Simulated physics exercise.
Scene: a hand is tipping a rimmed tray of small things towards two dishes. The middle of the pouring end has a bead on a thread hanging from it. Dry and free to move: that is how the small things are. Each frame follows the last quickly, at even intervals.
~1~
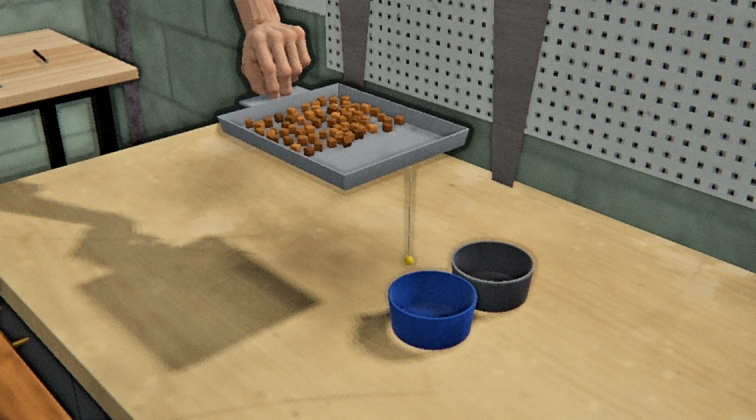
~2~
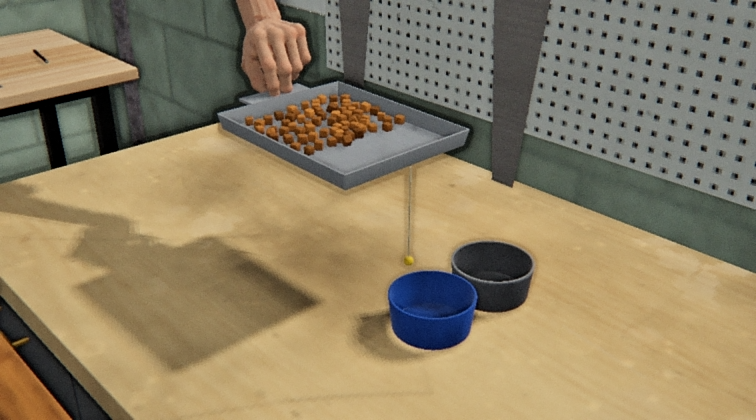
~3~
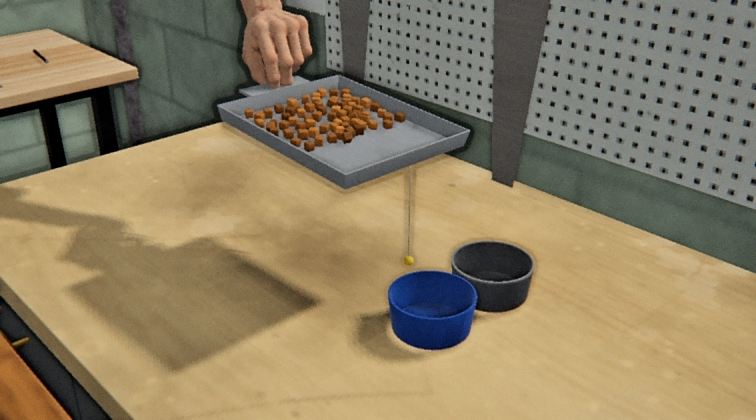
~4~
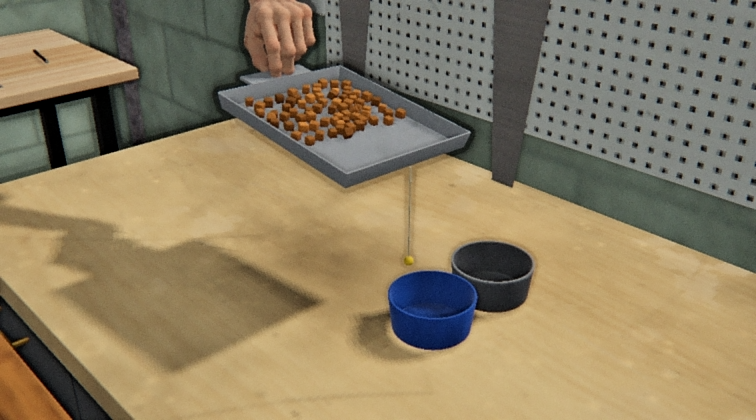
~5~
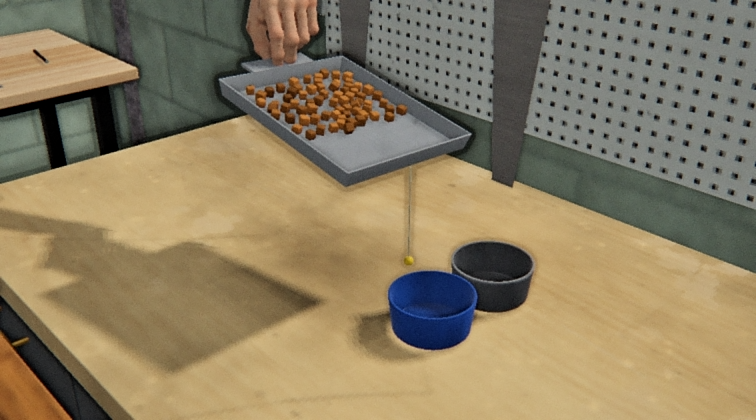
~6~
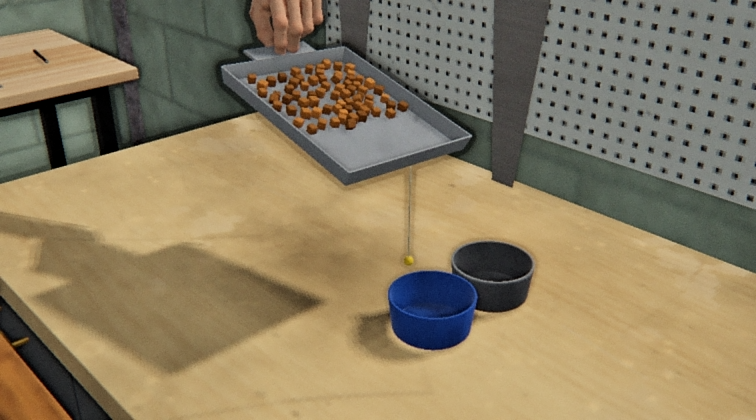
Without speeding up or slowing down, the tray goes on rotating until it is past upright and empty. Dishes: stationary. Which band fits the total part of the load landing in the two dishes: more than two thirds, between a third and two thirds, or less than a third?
More than two thirds lands in them.
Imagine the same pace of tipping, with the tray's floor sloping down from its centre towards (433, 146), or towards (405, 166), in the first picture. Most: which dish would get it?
Try one: The right-side dish. Try two: The left-side dish.
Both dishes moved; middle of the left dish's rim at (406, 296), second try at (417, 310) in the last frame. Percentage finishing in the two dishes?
70 % and 80 %.
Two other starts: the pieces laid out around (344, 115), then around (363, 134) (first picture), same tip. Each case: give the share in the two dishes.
It would be roughly 90 per cent for the first and roughly 70 per cent for the second.
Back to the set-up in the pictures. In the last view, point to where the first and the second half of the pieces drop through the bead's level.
First around (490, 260), afterwards around (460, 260).
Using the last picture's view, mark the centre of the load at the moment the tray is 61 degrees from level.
Load centre: Approx. (425, 133).
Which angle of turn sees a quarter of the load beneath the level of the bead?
About 115° of tilt.
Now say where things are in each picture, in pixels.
In the first picture, corners of the pouring end (345, 173) and (464, 129), level; middle of the load (331, 123), brown sugar cubes; left dish (464, 326); right dish (524, 290); bead on its thread (409, 261).
In the second picture, corners of the pouring end (345, 173) and (464, 129), level; middle of the load (331, 121).
In the third picture, corners of the pouring end (346, 172) and (465, 130), tipped barely, lowest at the right corner; middle of the load (332, 117).
In the fourth picture, corners of the pouring end (347, 171) and (466, 132), tipped a little, lowest at the right corner; middle of the load (332, 110).
In the fifth picture, corners of the pouring end (348, 170) and (467, 133), tipped a little, lowest at the right corner; middle of the load (334, 103).
In the sixth picture, corners of the pouring end (350, 170) and (467, 135), tipped clearly, lowest at the right corner; middle of the load (335, 96); left dish (464, 326); right dish (524, 290).
Just after the last frame, tray tipped steeply; almost all on the tray; about a tenth in the air.
A moment on, tray tipped right over; the larger part on the tray; just a few in the left dish; about a tenth in the right dish; about a tenth in the air.
Further on, tray tipped past a quarter turn; roughly a third in the left dish; roughly half in the right dish; about a tenth outside both.
When it is over, tray tipped past a quarter turn; roughly a third in the left dish; roughly half in the right dish; about a tenth outside both.
